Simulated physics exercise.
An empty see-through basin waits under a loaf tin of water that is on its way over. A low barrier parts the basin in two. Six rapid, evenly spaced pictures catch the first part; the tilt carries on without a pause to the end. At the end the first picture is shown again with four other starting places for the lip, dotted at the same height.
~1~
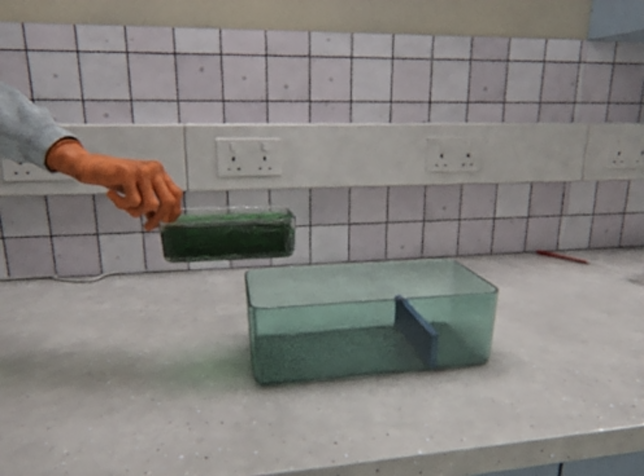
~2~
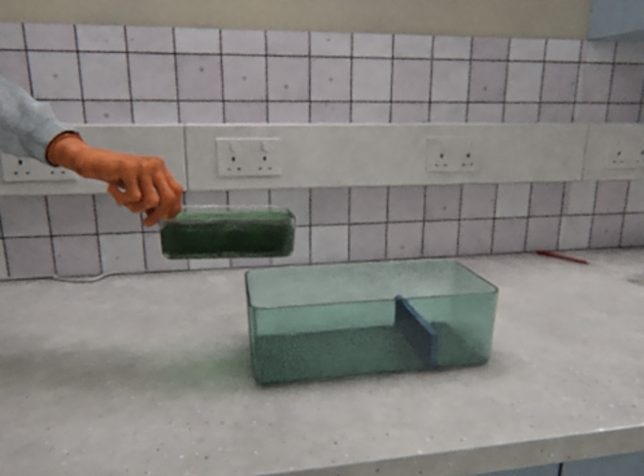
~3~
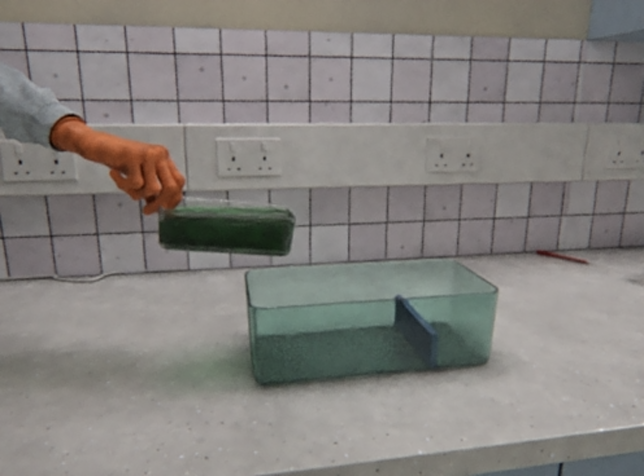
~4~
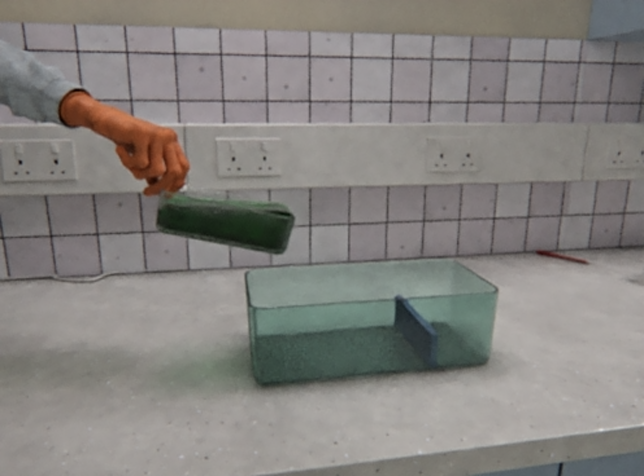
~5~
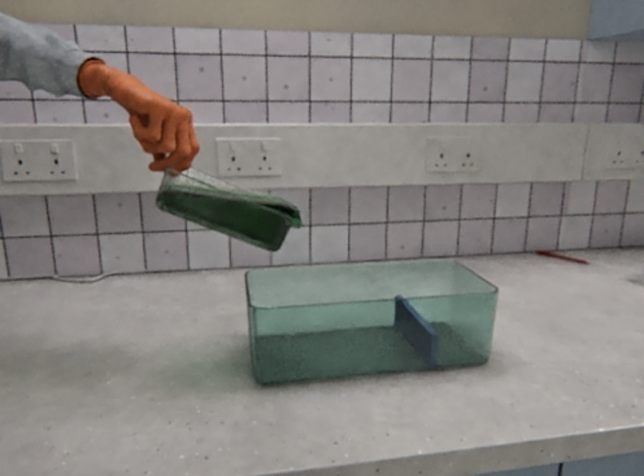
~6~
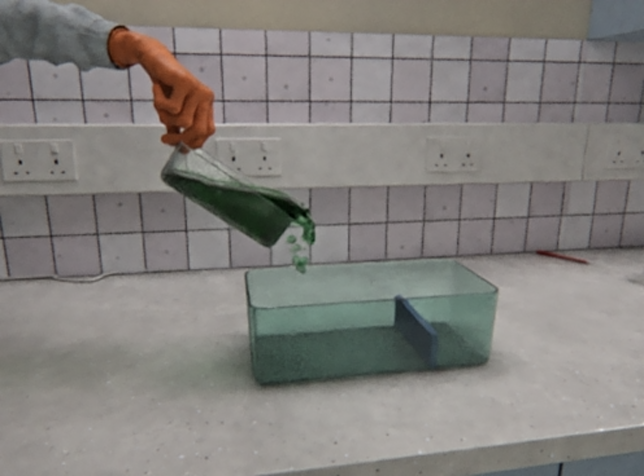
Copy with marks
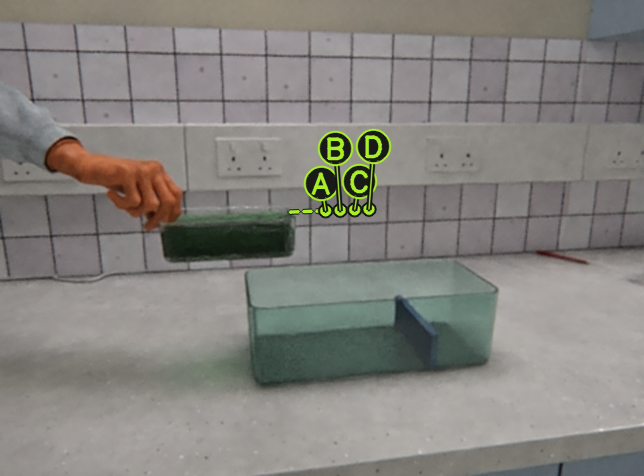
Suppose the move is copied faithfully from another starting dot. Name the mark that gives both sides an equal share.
Take B.
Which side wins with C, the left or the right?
The right side.
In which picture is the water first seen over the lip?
In picture 4.
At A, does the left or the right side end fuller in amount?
The left one.
In lime, A at (325, 210); B at (340, 210); C at (354, 209); D at (369, 209).
With A, about 75 % ends left of the wall and 21 % right of it; 4 % is lost outside.
With B, about 48 % ends left of the wall and 47 % right of it; 5 % is lost outside.
With C, about 29 % ends left of the wall and 66 % right of it; 5 % is lost outside.
With D, about 21 % ends left of the wall and 75 % right of it; 4 % is lost outside.
